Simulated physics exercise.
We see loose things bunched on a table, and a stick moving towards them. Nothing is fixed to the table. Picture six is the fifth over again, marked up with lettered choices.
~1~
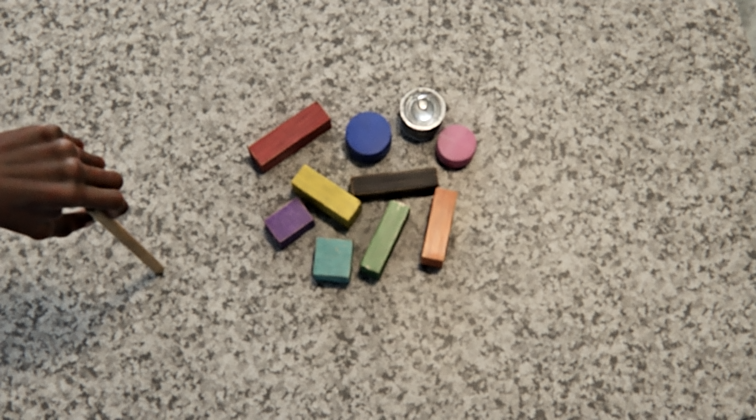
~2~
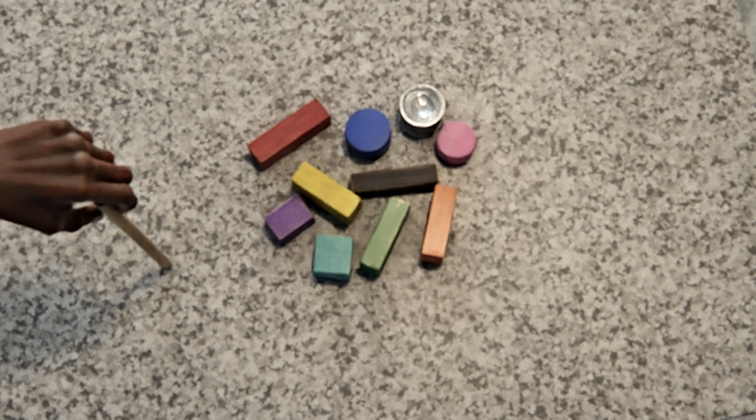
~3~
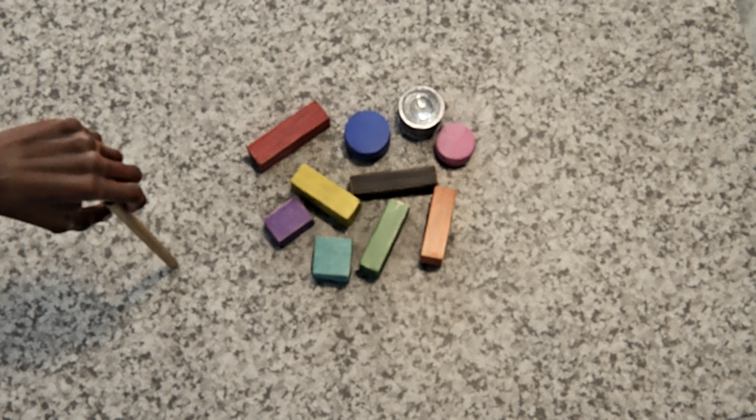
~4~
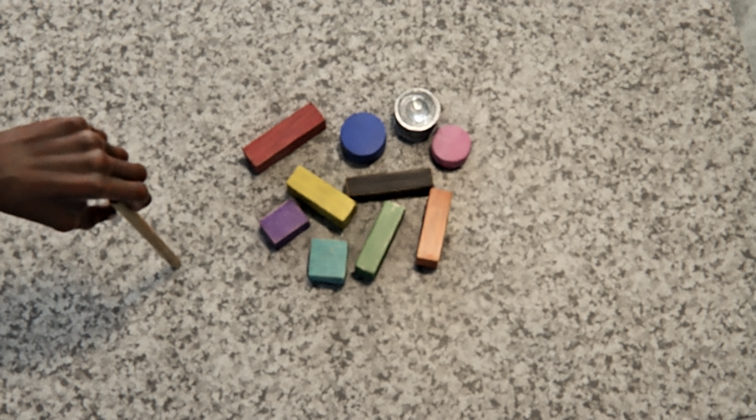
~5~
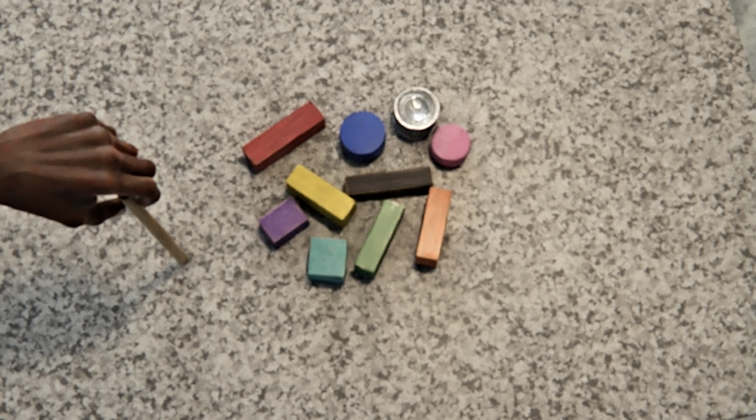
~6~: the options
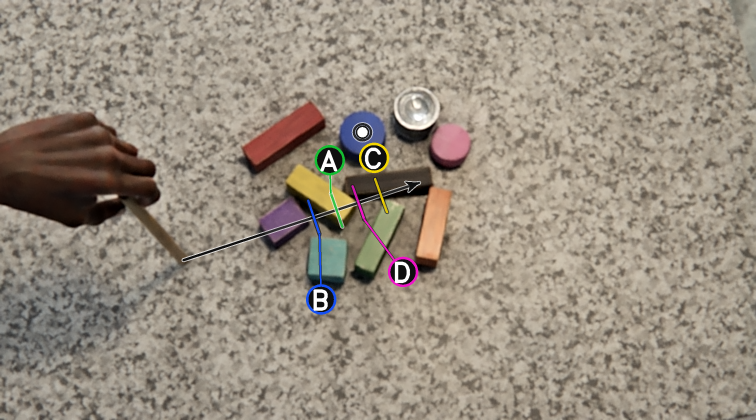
A hand at the left holds a thin wooden stick, its lower tip angled down to the right, over a speckled grey surface seen from above. Near the middle sit red, yellow, black, green and orange bars, purple and turquoise blocks, and round blue, pink and silvery-grey pieces. The hand moves the stick slightly rightwards without touching them, while the view shifts very slightly.
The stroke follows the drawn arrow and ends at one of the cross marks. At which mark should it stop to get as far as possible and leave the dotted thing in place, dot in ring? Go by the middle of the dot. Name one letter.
B.
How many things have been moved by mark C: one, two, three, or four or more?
It has moved four or more.
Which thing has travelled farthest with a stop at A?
It is the purple block.
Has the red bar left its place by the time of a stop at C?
No.
On the marked copy, A at (336, 210); B at (314, 217); C at (381, 195); D at (358, 203); the arrow from (183, 260) to (419, 183); the white dot at (363, 133).
With B. Early on, foot of the stick (232, 245).
Further on, foot of the stick (279, 229); purple block (302, 214); yellow bar (327, 192).
At the end, foot of the stick (314, 218); purple block (335, 199); yellow bar (356, 173); the dot is still in its ring.
As for the rest, A shifts the dotted thing to (370, 122); C shifts the dotted thing to (381, 101); D shifts the dotted thing to (378, 109).
